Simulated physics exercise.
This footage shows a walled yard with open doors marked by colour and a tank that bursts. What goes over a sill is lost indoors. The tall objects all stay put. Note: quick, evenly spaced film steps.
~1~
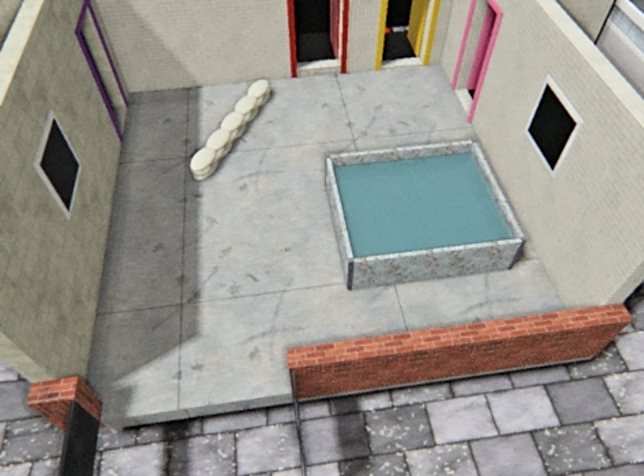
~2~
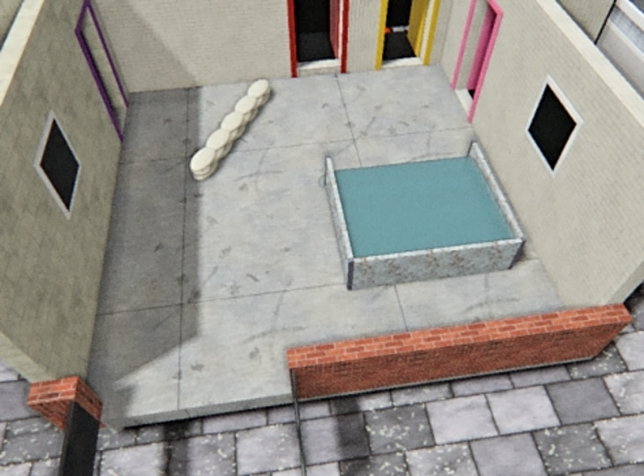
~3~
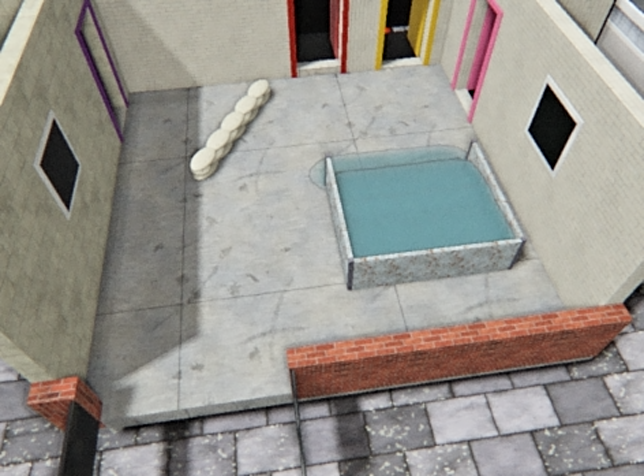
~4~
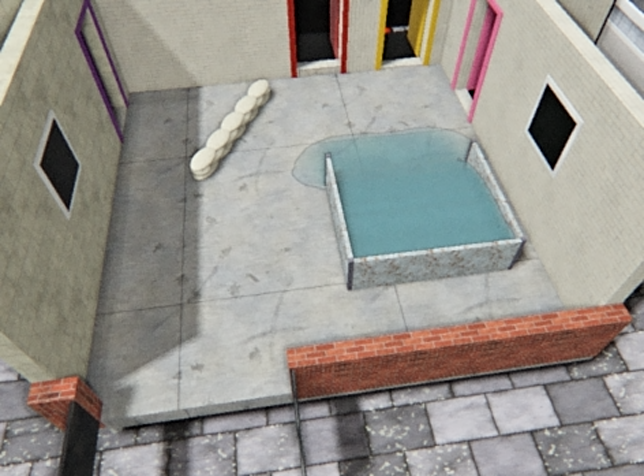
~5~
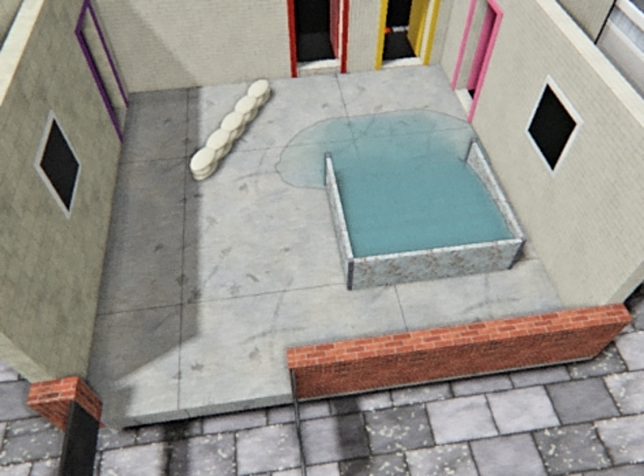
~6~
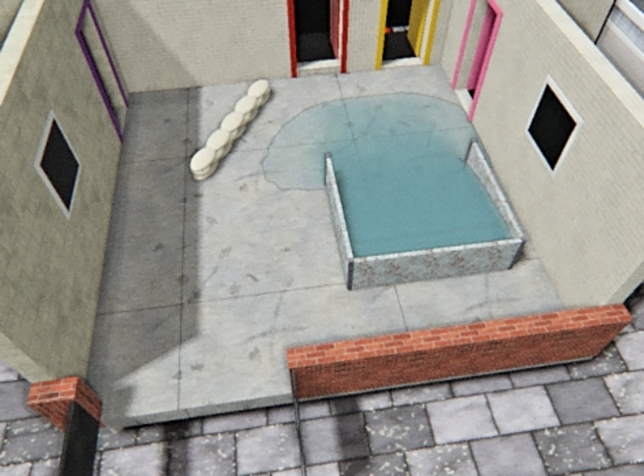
The footage shows a walled courtyard with an open stone tank of blue-green water; the tank's far side disappears, and water spreads out across the grey floor toward the back and left in a widening, rounded sheet.
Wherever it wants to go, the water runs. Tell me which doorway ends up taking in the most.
That would be the yellow doorway.
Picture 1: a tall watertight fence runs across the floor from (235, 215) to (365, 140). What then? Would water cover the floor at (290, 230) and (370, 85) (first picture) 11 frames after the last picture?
Well, the first one ends up submerged, and the second one ends up submerged.
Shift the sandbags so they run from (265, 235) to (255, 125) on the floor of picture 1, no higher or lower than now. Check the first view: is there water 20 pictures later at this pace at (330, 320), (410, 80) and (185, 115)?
Taking each in turn: Bone-dry; drenched; drenched.
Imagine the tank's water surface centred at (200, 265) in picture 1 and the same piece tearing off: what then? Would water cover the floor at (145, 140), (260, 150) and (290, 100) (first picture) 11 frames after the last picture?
Result, in order: Affected; affected; affected.
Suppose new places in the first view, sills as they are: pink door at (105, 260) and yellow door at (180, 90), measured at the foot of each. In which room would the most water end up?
The red-painted one, I'd say.
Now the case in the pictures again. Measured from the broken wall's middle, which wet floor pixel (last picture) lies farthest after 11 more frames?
I'd point to (185, 92).
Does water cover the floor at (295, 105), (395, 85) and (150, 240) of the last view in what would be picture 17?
The first spot is swamped, the second swamped and the third spared.
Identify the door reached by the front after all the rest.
Bringing up the rear is the one in purple.
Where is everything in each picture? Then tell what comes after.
The first frame shows the open tank at (418, 199) is whole and still.
In the second frame, the front is at (322, 185), out from the gap on the open tank's far side.
In the third frame, the front is at (316, 171), out from the gap on the open tank's far side.
In the fourth frame, the front is at (298, 173), out from the gap on the open tank's far side.
In the fifth frame, the front is at (297, 142), out from the gap on the open tank's far side.
In the sixth frame, the front is at (310, 111), out from the gap on the open tank's far side.
A moment on, water covers 35 % of the floor; pink door a trickle in, purple door not reached, red door a trickle in, yellow door some in.
Next, water covers 35 % of the floor; pink door some in, purple door not reached, red door some in, yellow door a lot in.
Then, water covers 45 % of the floor; pink door some in, purple door a trickle in, red door a lot in, yellow door a lot in.
Later, water covers 70 % of the floor; pink door a lot in, purple door some in, red door a lot in, yellow door a lot in.
In the end, water covers 90 % of the floor; pink door a lot in, purple door some in, red door a lot in, yellow door a lot in; the yellow door has let in the most.
